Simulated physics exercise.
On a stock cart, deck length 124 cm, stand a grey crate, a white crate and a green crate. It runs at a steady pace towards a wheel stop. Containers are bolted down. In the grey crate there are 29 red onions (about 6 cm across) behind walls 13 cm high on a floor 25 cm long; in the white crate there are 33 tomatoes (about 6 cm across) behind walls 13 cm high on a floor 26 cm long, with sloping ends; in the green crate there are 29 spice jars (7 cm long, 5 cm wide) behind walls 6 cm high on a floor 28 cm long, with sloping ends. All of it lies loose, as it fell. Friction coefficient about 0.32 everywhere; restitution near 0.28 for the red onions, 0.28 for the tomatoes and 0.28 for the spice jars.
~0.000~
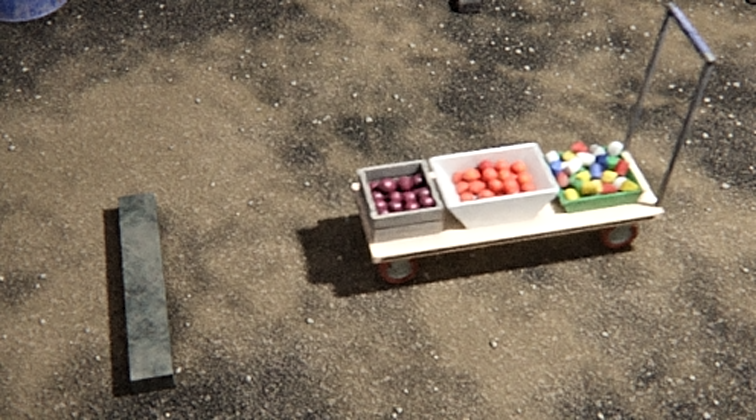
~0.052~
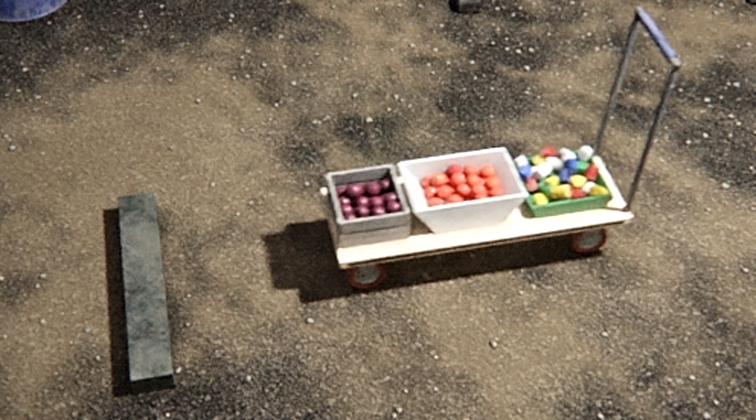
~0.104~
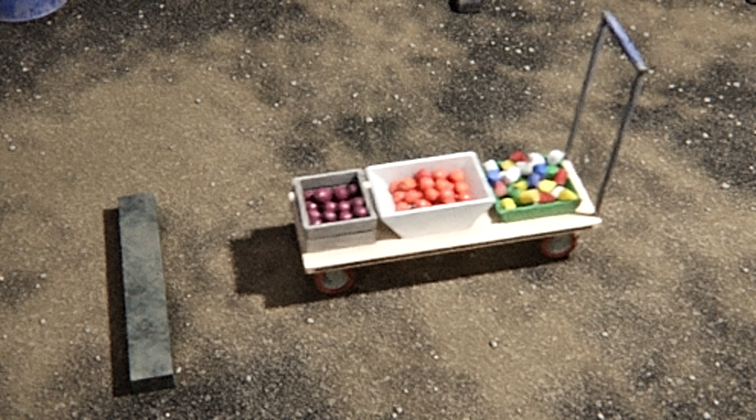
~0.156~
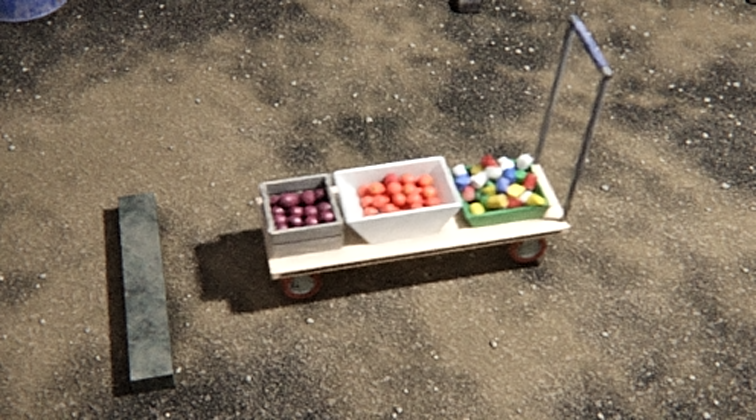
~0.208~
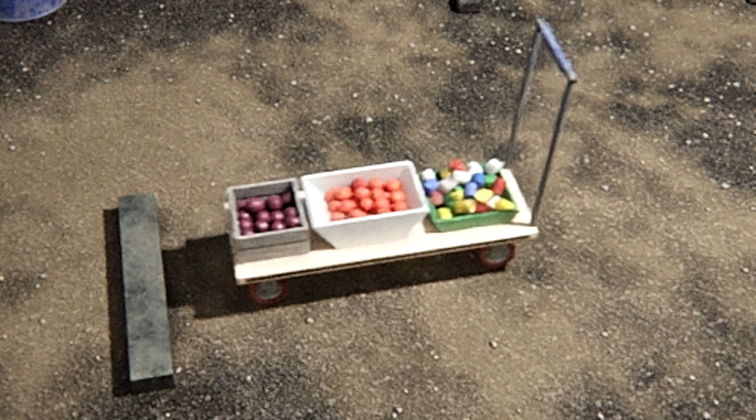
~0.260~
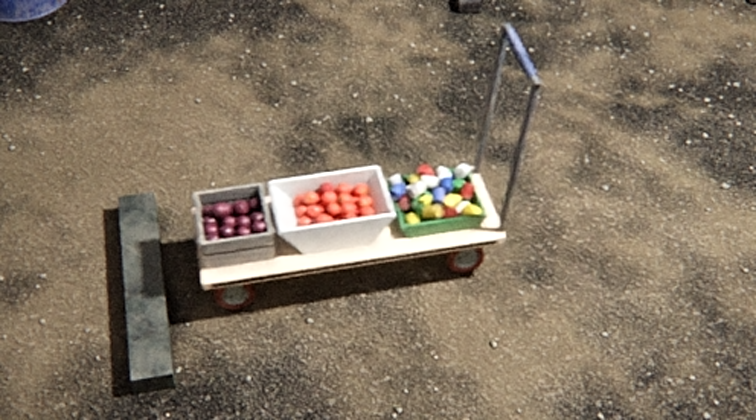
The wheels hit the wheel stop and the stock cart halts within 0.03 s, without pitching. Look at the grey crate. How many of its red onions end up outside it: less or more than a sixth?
It sheds under a sixth of them.
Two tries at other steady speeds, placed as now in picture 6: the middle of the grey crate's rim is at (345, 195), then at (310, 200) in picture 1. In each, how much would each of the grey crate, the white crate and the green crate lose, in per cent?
Grey crate 0 then 0, white crate 0 then 0, green crate 30 then 10 per cent.
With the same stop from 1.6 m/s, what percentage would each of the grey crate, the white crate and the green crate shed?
Then grey crate 0, white crate 0, green crate 20 per cent.
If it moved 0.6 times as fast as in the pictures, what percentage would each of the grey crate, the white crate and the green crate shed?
In that case grey crate 0, white crate 0, green crate 20 per cent.
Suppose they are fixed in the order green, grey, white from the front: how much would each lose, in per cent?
In that case grey crate 0, white crate 20, green crate 60 per cent.
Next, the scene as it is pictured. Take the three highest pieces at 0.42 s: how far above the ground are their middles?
Roughly 44 cm.
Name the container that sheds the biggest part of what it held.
It is the green crate.
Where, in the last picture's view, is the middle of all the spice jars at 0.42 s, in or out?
At about (366, 199).
After 0.32 s, contact.
After 0.42 s, the grey crate has all 29, the white crate has all 33 and the green crate is down by 4 of 29.
After 0.54 s, the grey crate is down by 1 of 29, the white crate is down by 4 of 33 and the green crate is down by 9 of 29.
After 0.77 s, the grey crate is down by 1 of 29, the white crate is down by 8 of 33 and the green crate is down by 11 of 29.
When it is over (at 1.27 s), the grey crate is down by 1 of 29, the white crate is down by 8 of 33 and the green crate is down by 11 of 29. Asked share, 1 of 29, 3 per cent.
